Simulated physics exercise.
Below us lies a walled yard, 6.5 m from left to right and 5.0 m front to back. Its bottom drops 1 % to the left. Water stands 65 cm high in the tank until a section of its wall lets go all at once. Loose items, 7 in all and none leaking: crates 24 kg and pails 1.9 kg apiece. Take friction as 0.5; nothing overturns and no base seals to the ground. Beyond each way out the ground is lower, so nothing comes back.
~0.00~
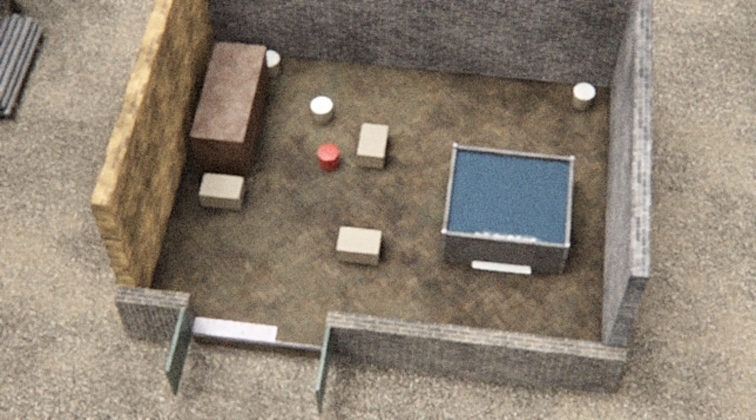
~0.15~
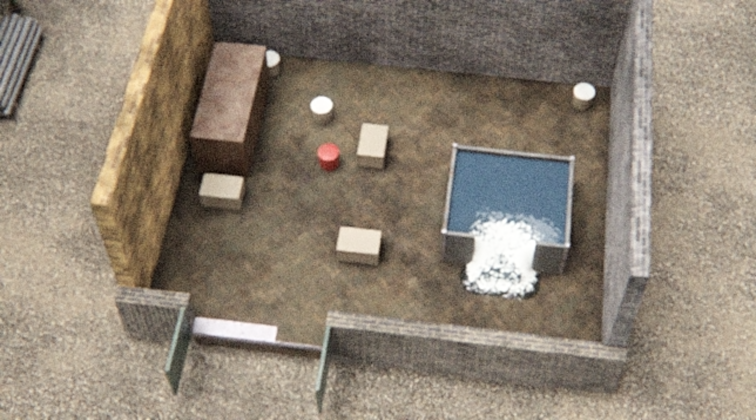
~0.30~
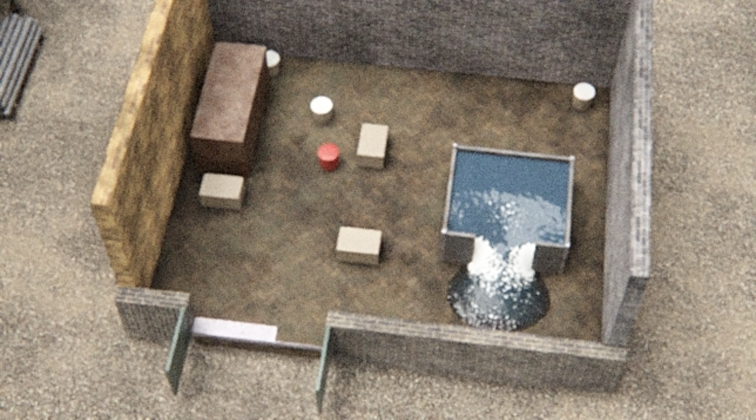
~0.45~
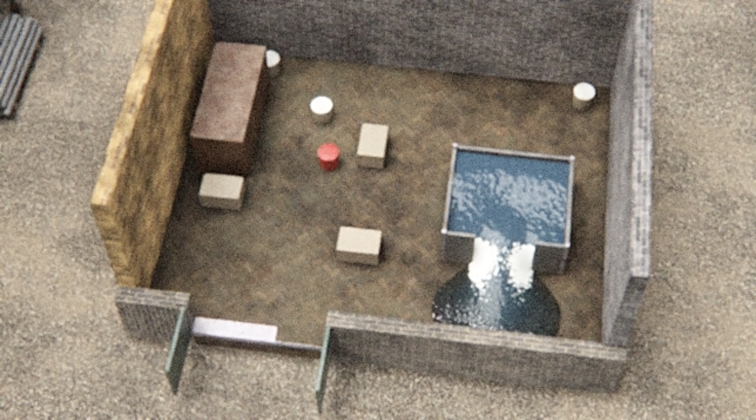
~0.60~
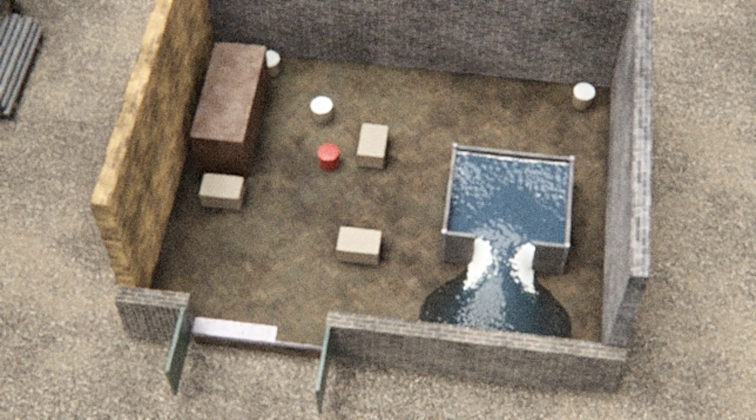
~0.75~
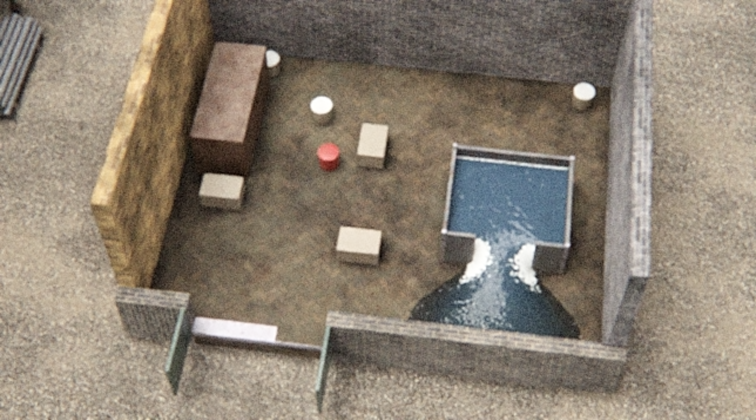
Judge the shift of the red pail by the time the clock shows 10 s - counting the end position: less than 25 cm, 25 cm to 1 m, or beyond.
Red pail slides a little.
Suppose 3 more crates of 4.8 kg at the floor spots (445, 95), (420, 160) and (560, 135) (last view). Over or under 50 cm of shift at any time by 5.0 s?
In turn: Under, less, over.
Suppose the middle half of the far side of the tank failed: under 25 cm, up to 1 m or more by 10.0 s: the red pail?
In that case the red pail slides a little.
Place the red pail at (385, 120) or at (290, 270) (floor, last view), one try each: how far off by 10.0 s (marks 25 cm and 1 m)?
In turn: It travels far; it gets carried off.
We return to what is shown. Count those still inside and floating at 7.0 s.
I count 4.
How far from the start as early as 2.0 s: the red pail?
Roughly 0 cm by then.
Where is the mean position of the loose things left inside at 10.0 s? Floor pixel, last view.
Around (321, 160).
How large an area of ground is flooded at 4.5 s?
Roughly 22 m2.
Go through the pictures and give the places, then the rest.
The red pail at (329, 152), on the bottom; water covers 2.6 m2; 0 of 7 have shifted, in the first picture.
The red pail at (329, 152), on the bottom; 3.1 m2 under water; 0 of 7 have shifted, in the second picture.
The red pail at (329, 152), on the bottom; water covers 3.9 m2; 0 of 7 have shifted, in the third picture.
The red pail at (329, 152) rests on the ground; 4.7 m2 under water; 0 of 7 have shifted, in the fourth picture.
The red pail at (329, 152), on the bottom; 5.0 m2 under water; 0 of 7 have shifted, in the fifth picture.
The red pail at (329, 152), on the bottom; 5.2 m2 under water; 0 of 7 have shifted, in the sixth picture.
After 2.0 s the red pail is near (329, 152), 0.0 m from its start, aground; 0 of 7 are out; 0 afloat.
After 4.5 s the red pail is near (329, 152), 0.0 m from its start, aground; 0 of 7 are out; 1 afloat.
After 7.0 s the red pail is near (335, 147), 0.1 m from its start, afloat; 0 of 7 are out; 4 afloat.
After 10.0 s the red pail is near (335, 120), 0.6 m from its start, afloat; 0 of 7 are out; 4 afloat.
